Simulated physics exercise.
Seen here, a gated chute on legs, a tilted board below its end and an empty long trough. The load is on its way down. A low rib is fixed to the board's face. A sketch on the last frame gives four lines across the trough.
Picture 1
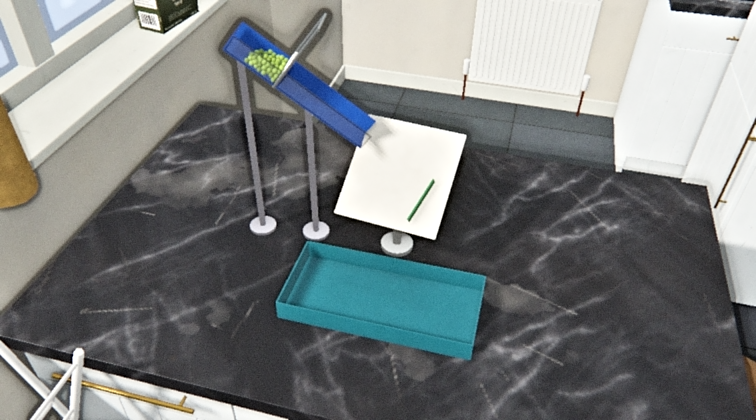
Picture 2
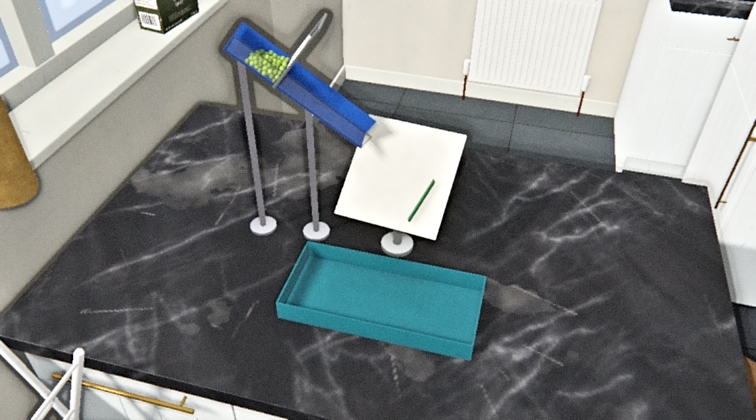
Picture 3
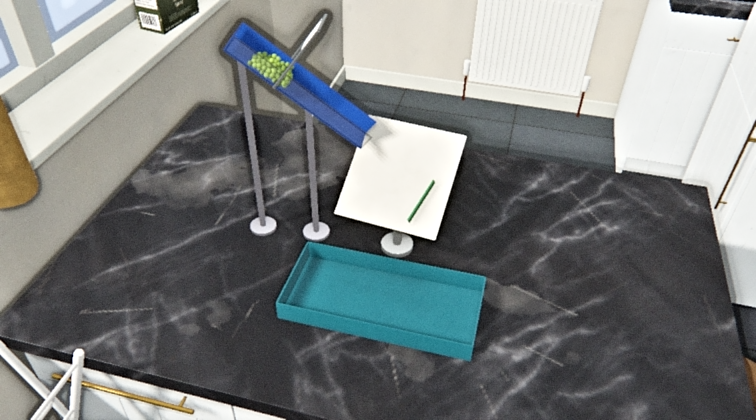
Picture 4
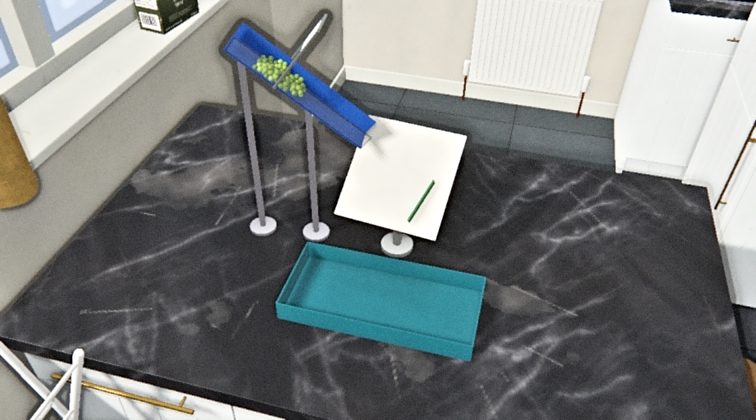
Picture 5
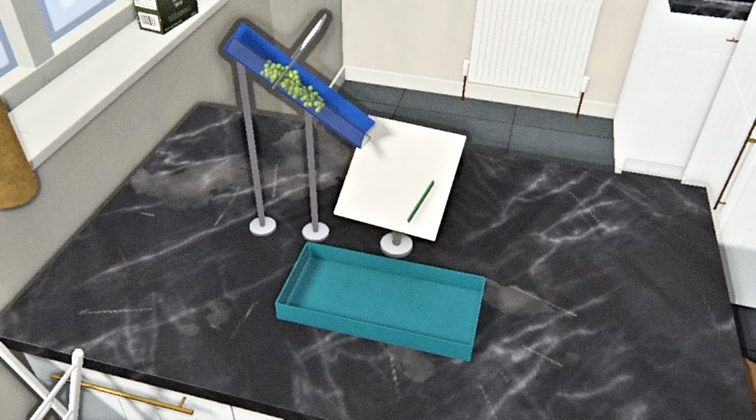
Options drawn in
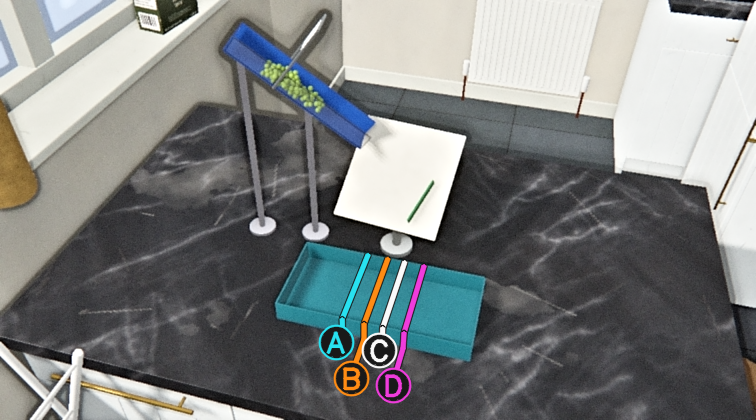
In this clip, a pile of green peas slides and spreads down a sloping blue chute on legs, moving right past a raised gate, while the white tilted board and empty teal trough on the dark marbled countertop stay still.
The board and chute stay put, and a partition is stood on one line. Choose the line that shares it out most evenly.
B is best.
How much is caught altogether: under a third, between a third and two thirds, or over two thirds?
It is over two thirds.
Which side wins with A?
More lands on the right.
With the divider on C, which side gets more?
Left.
On the marked copy, line A crosses the front rim at (342, 318); line B crosses the front rim at (364, 323); line C crosses the front rim at (382, 327); line D crosses the front rim at (404, 332).
For line A, of what is caught, a small share on the left of the divider, all but a few on the right.
For line B, of what is caught, close to half on the left of the divider, close to half on the right.
For line C, of what is caught, all but a few on the left of the divider, a small share on the right.
For line D, of what is caught, all but a few on the left of the divider, a small share on the right.
